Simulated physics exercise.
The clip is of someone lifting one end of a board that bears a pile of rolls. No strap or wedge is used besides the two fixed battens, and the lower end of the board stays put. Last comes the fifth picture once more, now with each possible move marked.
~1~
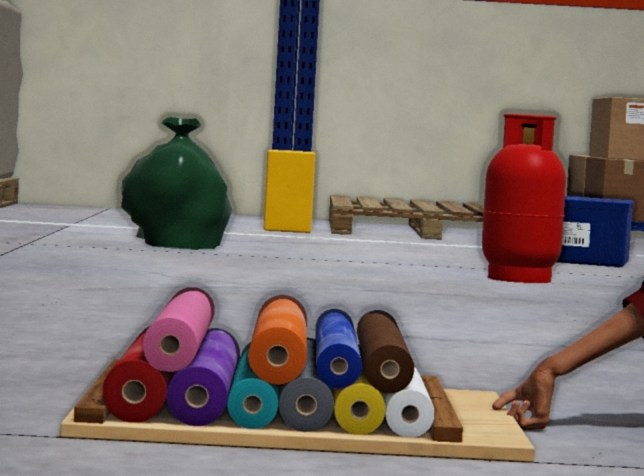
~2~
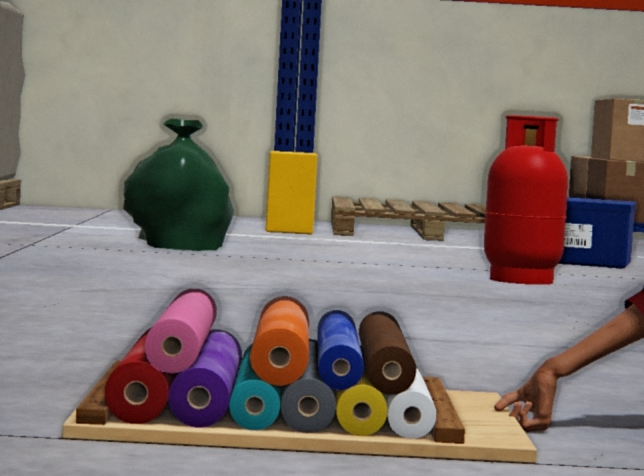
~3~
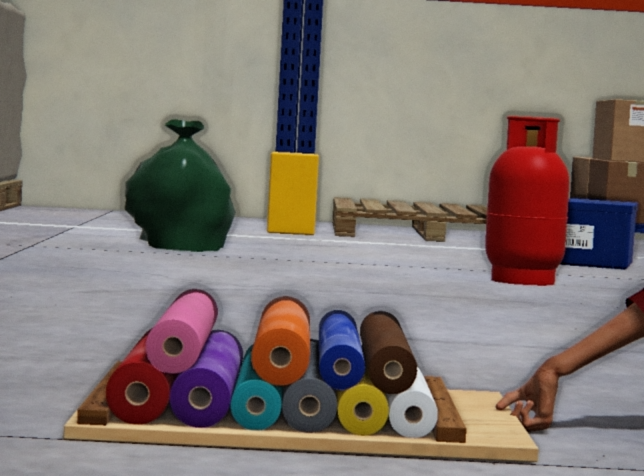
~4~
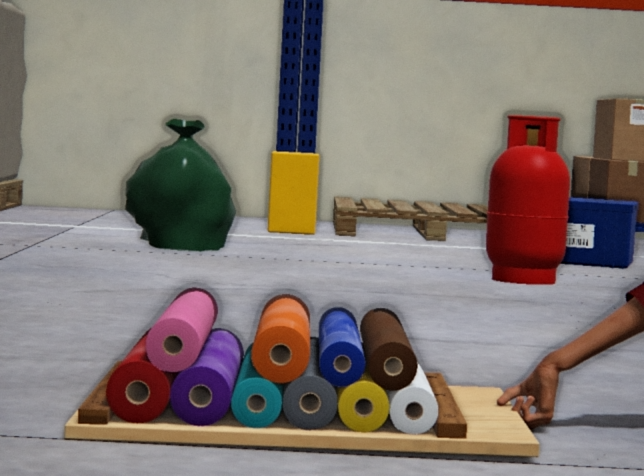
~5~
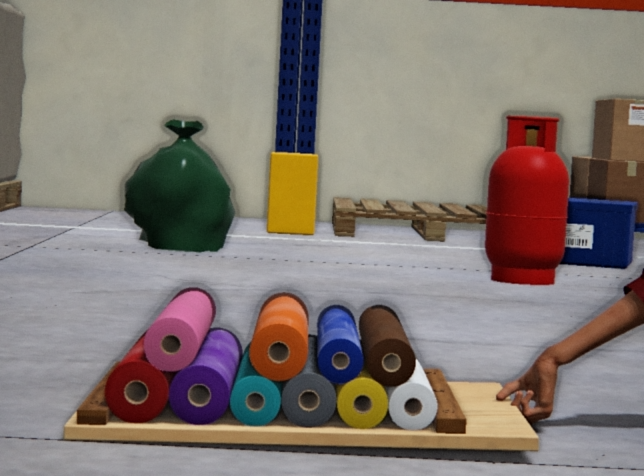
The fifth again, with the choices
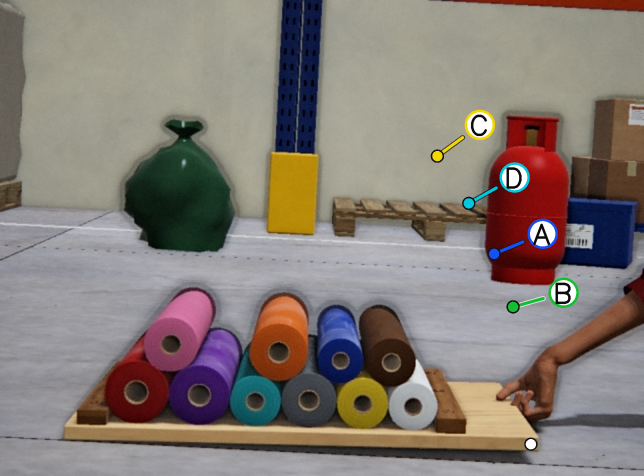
We see a hand gripping the right end of a wooden board stacked with colourful rolls on a grey floor, near a green bag and red gas cylinder. The board and rolls barely move, shifting only very slightly.
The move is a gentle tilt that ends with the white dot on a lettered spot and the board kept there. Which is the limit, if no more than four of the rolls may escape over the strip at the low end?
The highest mark that will do is D.
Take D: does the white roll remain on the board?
The white roll: Yes.
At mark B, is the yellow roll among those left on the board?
Yes.
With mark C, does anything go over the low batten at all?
Yes, at C.
On the marked copy, A at (494, 254); B at (513, 307); C at (437, 156); D at (469, 203); the white dot at (531, 444).
Taking D. A third of the way, board at 18°.
Two thirds of the way, board at 33°.
When it is over, board at 33°, two over the low batten (orange, pink).
As for the rest, A none over the low batten; B none over the low batten; C ten over the low batten.
